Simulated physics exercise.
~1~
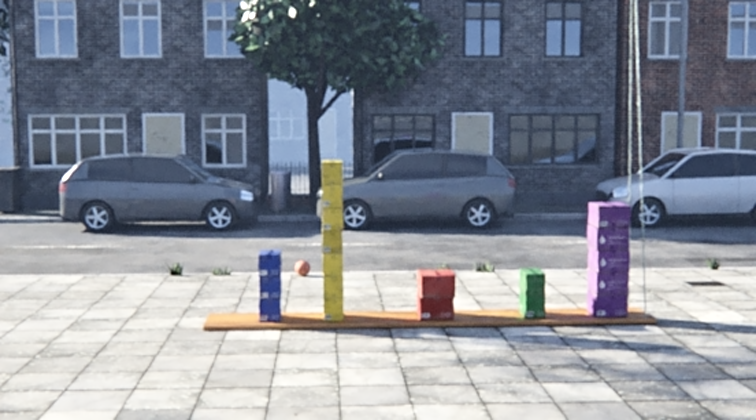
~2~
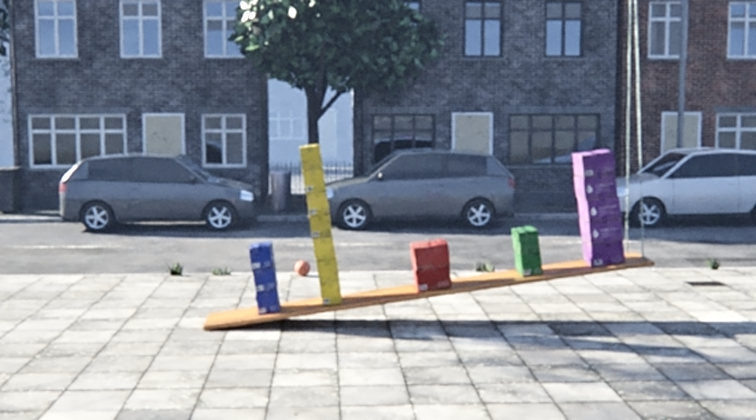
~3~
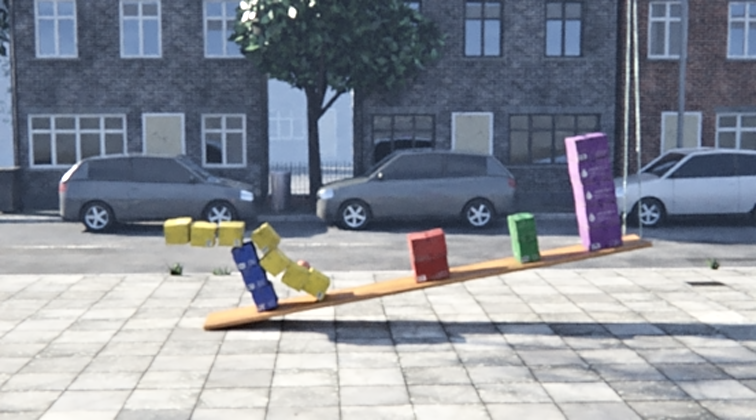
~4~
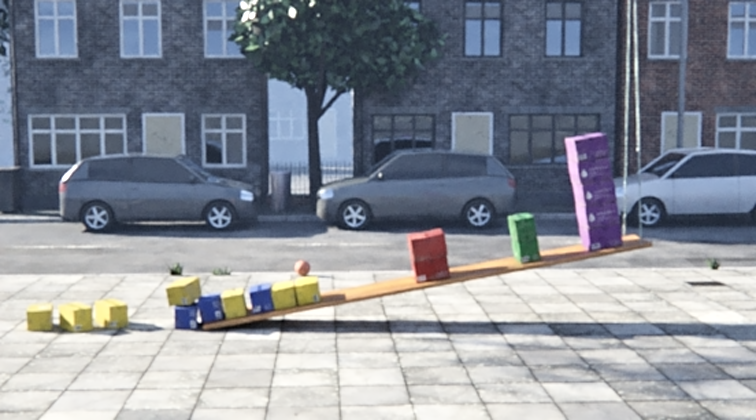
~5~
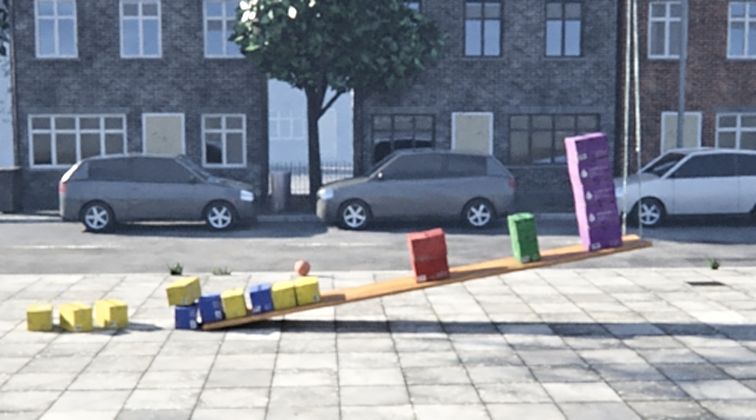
On a paved sidewalk beside a street with parked cars and brick houses, seen from a fixed view across the paving, five stacks of cartons stand on a long orange board. From left to right they are a short blue stack, a tall thin yellow one, a squat red one, a small green one and a tall purple one. The board's right end rises slowly, and the stacks lean left. The yellow stack topples left over the blue one, breaking apart, and the blue stack falls too. Yellow and blue cartons lie scattered at the low end, while red, green and purple stay standing, tilted.
